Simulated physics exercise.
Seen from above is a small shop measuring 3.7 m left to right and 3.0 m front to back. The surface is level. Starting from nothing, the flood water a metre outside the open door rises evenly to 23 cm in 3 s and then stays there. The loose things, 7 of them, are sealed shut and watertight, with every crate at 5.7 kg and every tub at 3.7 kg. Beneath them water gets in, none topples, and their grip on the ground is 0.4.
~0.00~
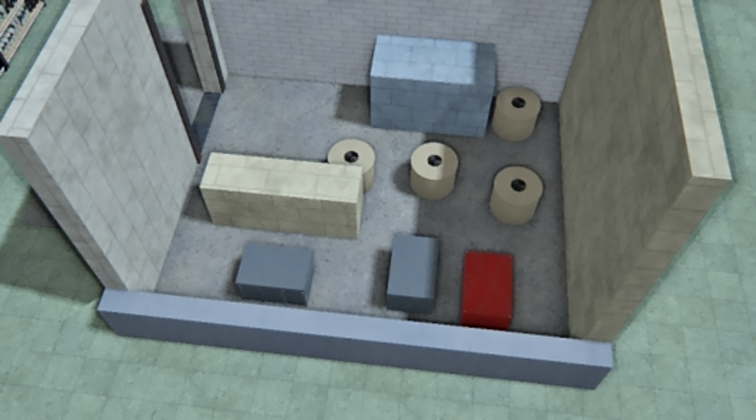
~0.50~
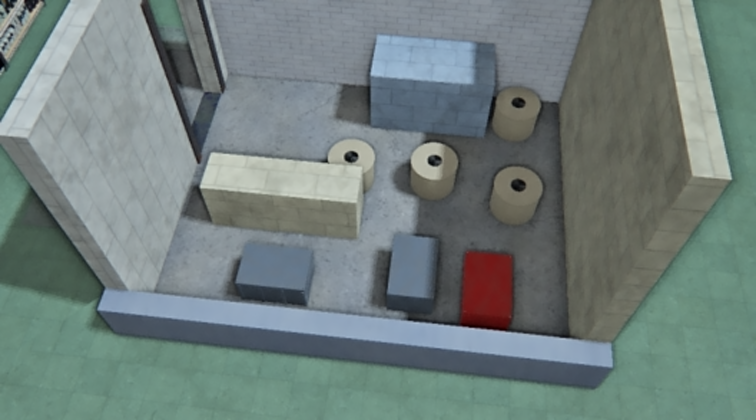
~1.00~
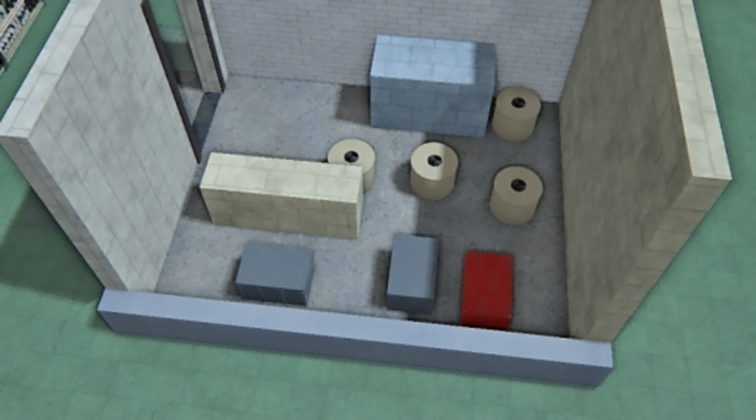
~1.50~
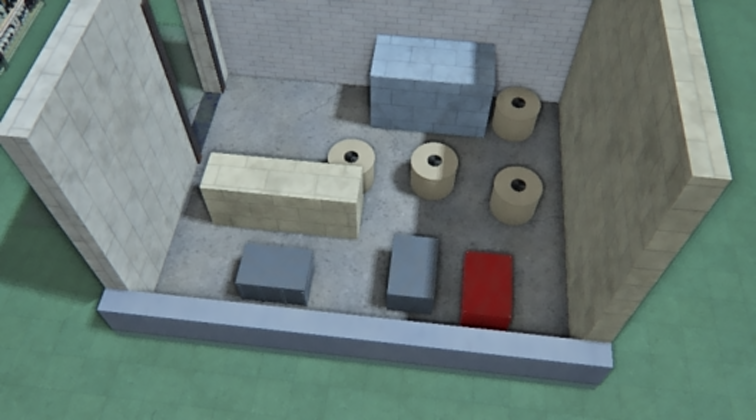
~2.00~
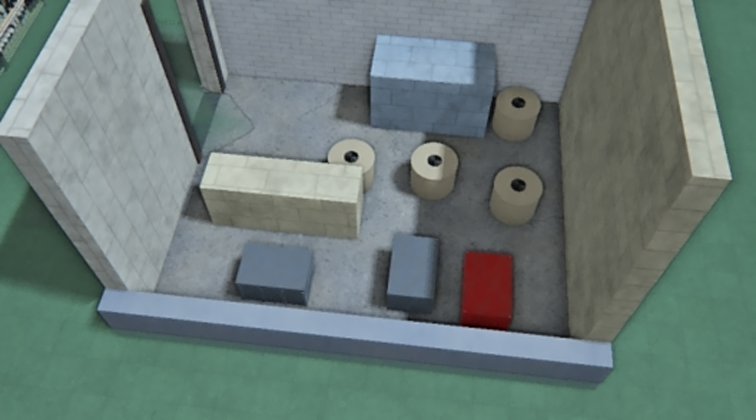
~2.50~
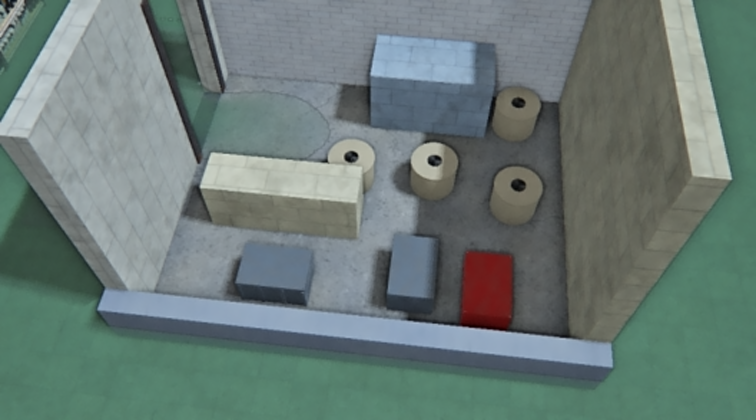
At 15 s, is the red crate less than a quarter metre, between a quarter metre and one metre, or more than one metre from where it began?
It will likely make a long trip.
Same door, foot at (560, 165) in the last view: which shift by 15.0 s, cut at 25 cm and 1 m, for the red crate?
In that case the red crate shifts a modest distance.
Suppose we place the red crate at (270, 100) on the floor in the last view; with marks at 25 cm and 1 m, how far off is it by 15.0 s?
Answer: It covers a big distance.
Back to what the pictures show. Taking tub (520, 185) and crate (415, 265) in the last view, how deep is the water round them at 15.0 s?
Depths: Near 15 cm, then near 21 cm.
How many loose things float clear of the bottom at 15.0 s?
My tally comes to 7.
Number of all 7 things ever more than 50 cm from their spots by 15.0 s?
That comes to 7.
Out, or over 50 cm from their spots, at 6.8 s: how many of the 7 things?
Result: 3.
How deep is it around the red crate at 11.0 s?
14 cm, roughly.
After 3.5 s the red crate is near (488, 284), 0.0 m from its start, aground; 0 afloat.
After 6.8 s the red crate is near (481, 297), 0.2 m from its start, afloat; 6 afloat.
After 11.0 s the red crate is near (178, 261), 2.7 m from its start, afloat; 7 afloat.
After 15.0 s the red crate is near (177, 250), 2.7 m from its start, afloat; 7 afloat.
